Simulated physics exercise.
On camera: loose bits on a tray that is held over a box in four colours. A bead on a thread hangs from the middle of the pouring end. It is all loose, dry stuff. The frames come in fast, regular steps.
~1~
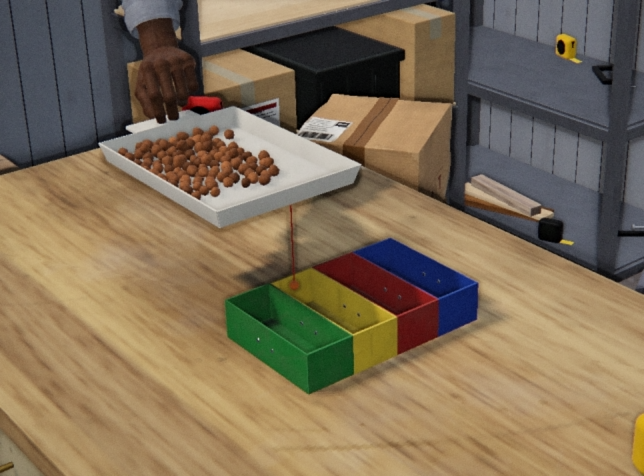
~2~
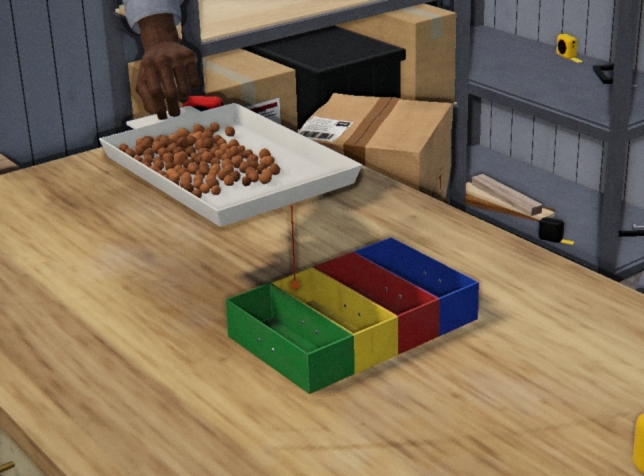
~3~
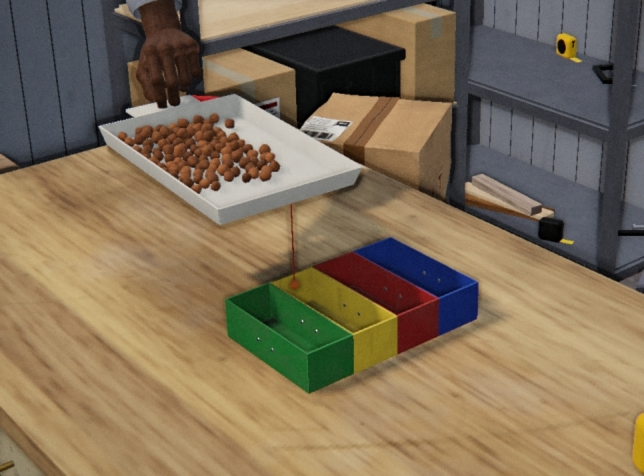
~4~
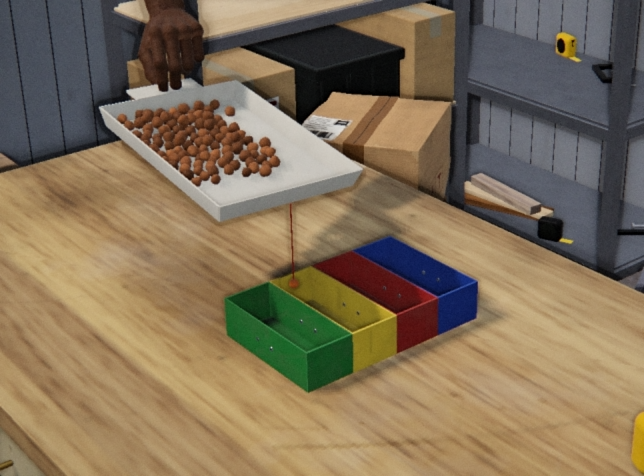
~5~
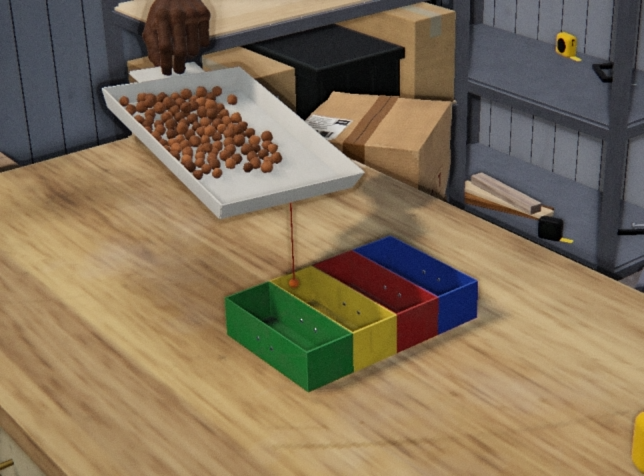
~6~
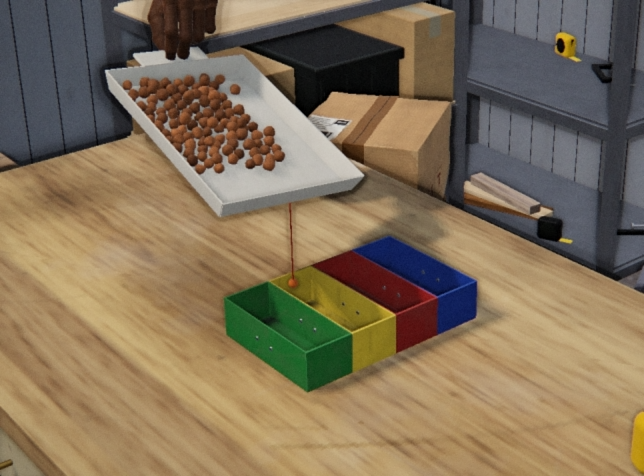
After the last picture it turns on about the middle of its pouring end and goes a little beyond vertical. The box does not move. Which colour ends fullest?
The red cell gets the most.
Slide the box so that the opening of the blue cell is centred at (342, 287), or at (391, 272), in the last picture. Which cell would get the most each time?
In turn: The cell in blue; the red one.
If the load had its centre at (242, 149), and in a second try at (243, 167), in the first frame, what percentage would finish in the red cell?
About 60 and 40 per cent.
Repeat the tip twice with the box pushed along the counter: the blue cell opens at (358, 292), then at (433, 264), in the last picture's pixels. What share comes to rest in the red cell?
About 20 and 40 per cent.
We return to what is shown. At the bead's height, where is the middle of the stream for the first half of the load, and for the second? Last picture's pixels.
The first part at (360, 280); the rest at (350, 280).
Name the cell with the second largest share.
In second place: The yellow cell.
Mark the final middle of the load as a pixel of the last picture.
At about (368, 322).
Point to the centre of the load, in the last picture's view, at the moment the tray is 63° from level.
Around (304, 164).
Shortly afterwards, tray tipped steeply; all but a few on the tray; a little falling or outside the box.
Next, tray tipped right over; near half on the tray; near a quarter in the red cell; a little in the yellow cell; only a few in the green cell; only a few in the blue cell; a little falling or outside the box.
Some moments later, tray tipped past a quarter turn; near half in the red cell; near a third in the yellow cell; a little in the green cell; only a few in the blue cell; only a few falling or outside the box.
In the end, tray tipped past a quarter turn; near half in the red cell; near a third in the yellow cell; a little in the green cell; only a few in the blue cell; only a few outside the box.
